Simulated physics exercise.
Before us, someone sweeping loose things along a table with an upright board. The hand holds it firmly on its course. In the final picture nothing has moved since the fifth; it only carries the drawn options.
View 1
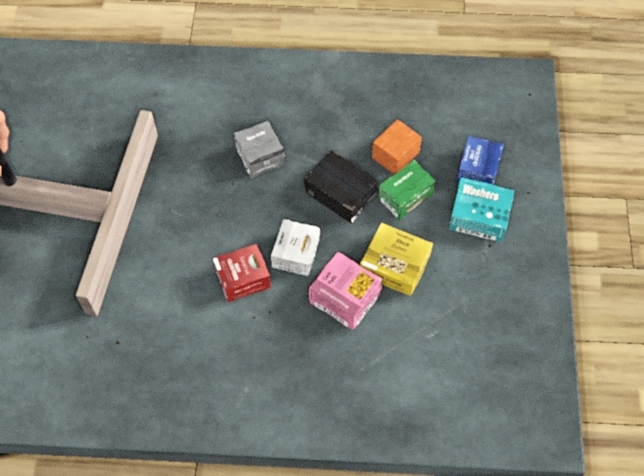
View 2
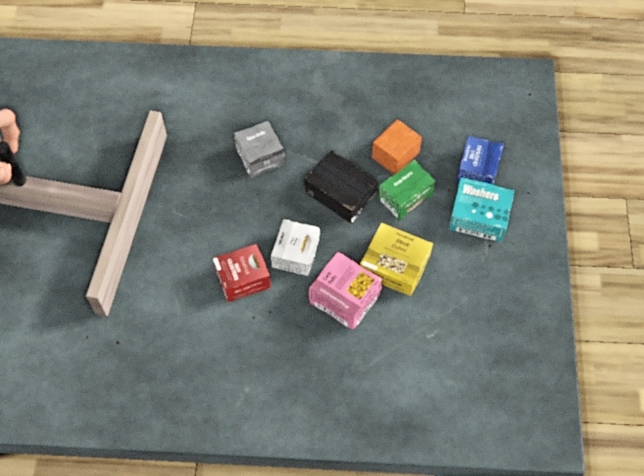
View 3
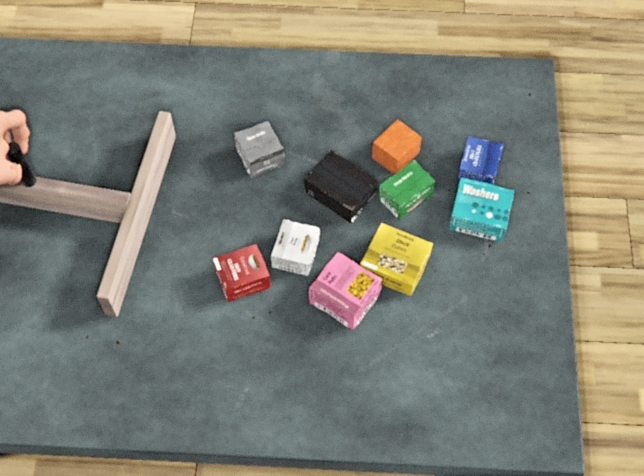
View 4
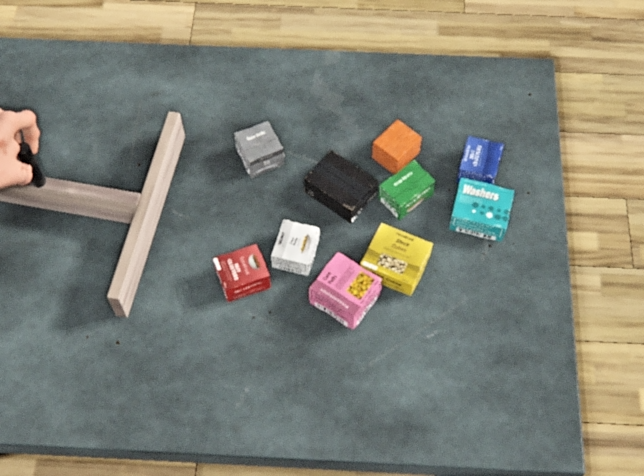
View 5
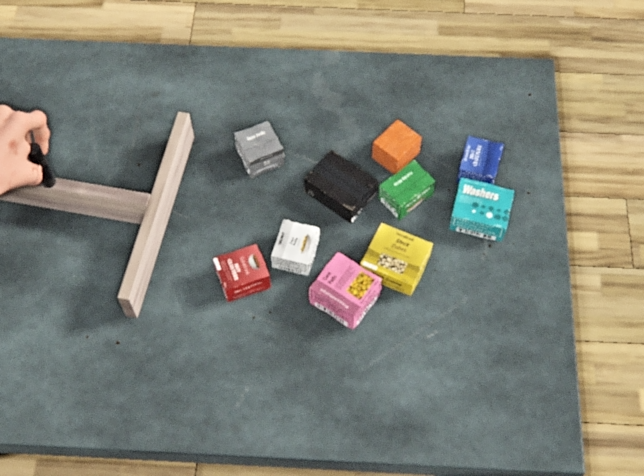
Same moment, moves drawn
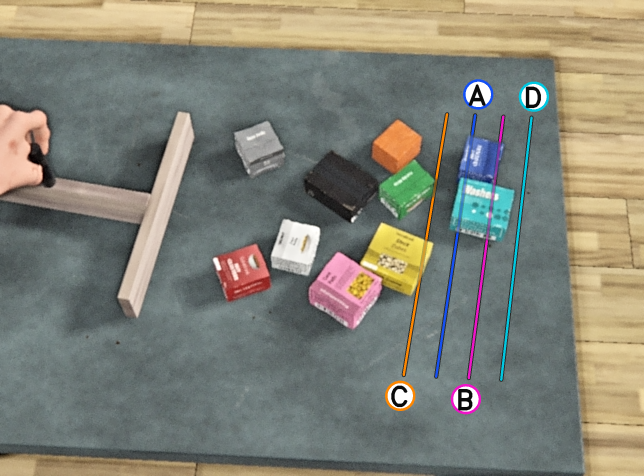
On a dark tabletop, a hand slides an upright wooden board slowly rightward while the scattered coloured boxes stay still.
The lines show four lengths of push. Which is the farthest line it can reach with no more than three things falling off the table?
The farthest such stop is B.
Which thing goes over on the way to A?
The turquoise box goes over.
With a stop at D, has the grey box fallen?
No.
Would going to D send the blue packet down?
Yes.
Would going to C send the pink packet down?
No.
On the marked copy, A at (457, 237); B at (487, 238); C at (427, 235); D at (518, 239).
Taking B. A third of the way, board (274, 206); grey box (317, 156); green packet (416, 194).
Two thirds of the way, board (395, 211); turquoise box (515, 213); blue packet (504, 165).
When it is over, board (488, 215); blue packet over the edge; turquoise box over the edge; two fallen.
As for the rest, A is within the limit but short; C is within the limit but short; D drops six.
